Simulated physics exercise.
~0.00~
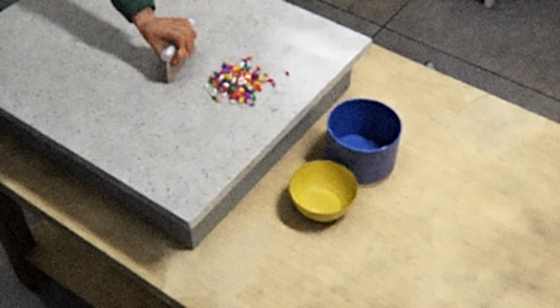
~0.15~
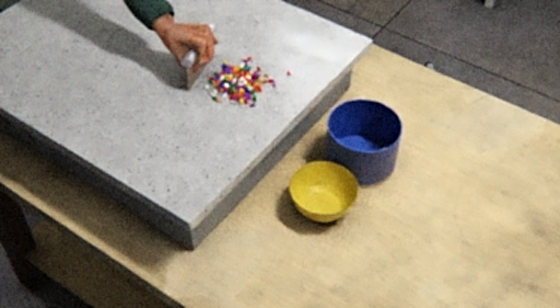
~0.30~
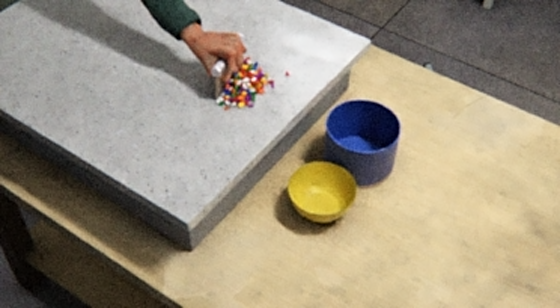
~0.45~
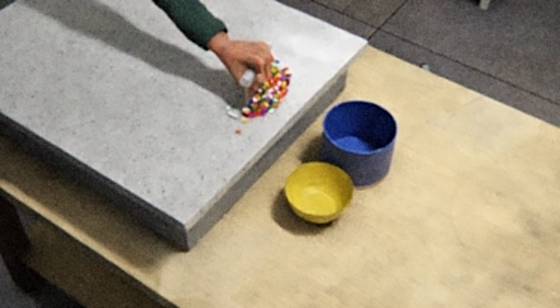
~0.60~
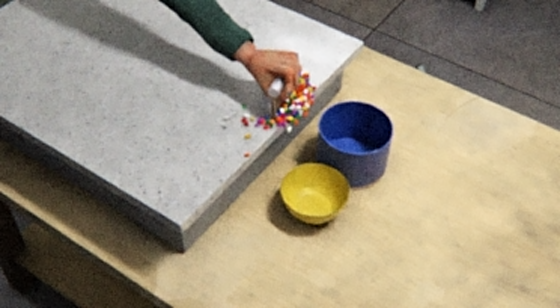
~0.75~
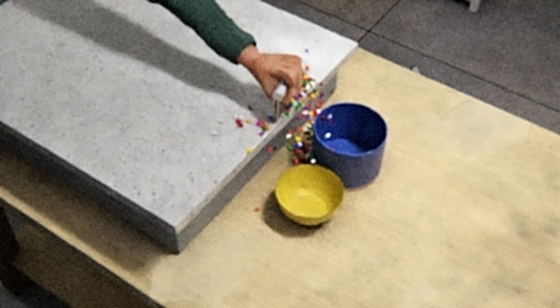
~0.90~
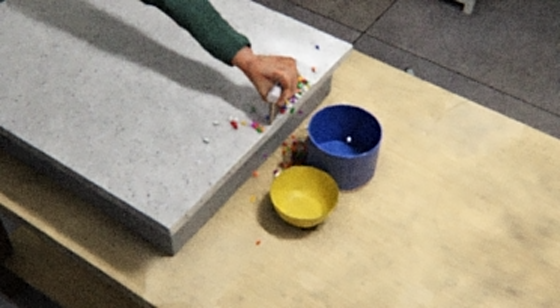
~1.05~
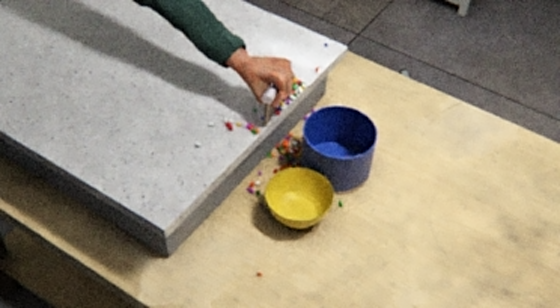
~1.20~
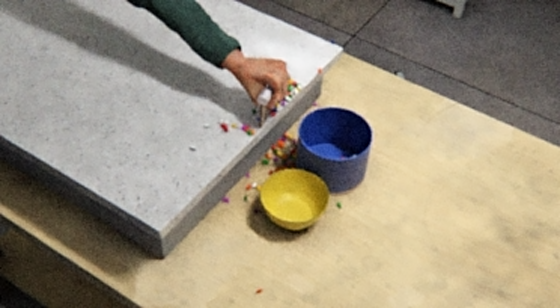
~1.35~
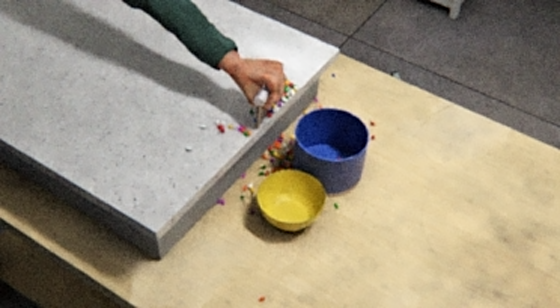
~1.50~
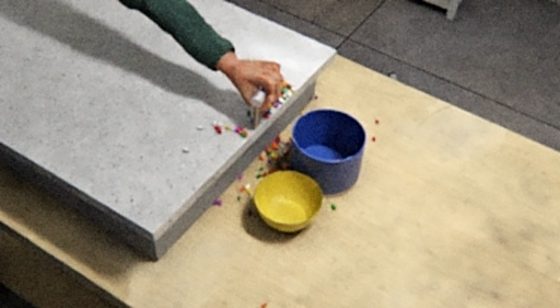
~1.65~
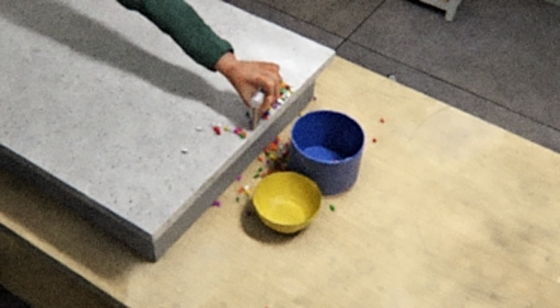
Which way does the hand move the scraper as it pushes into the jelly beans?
The scraper moves to the right, pushing the jelly beans toward the edge of the slab.
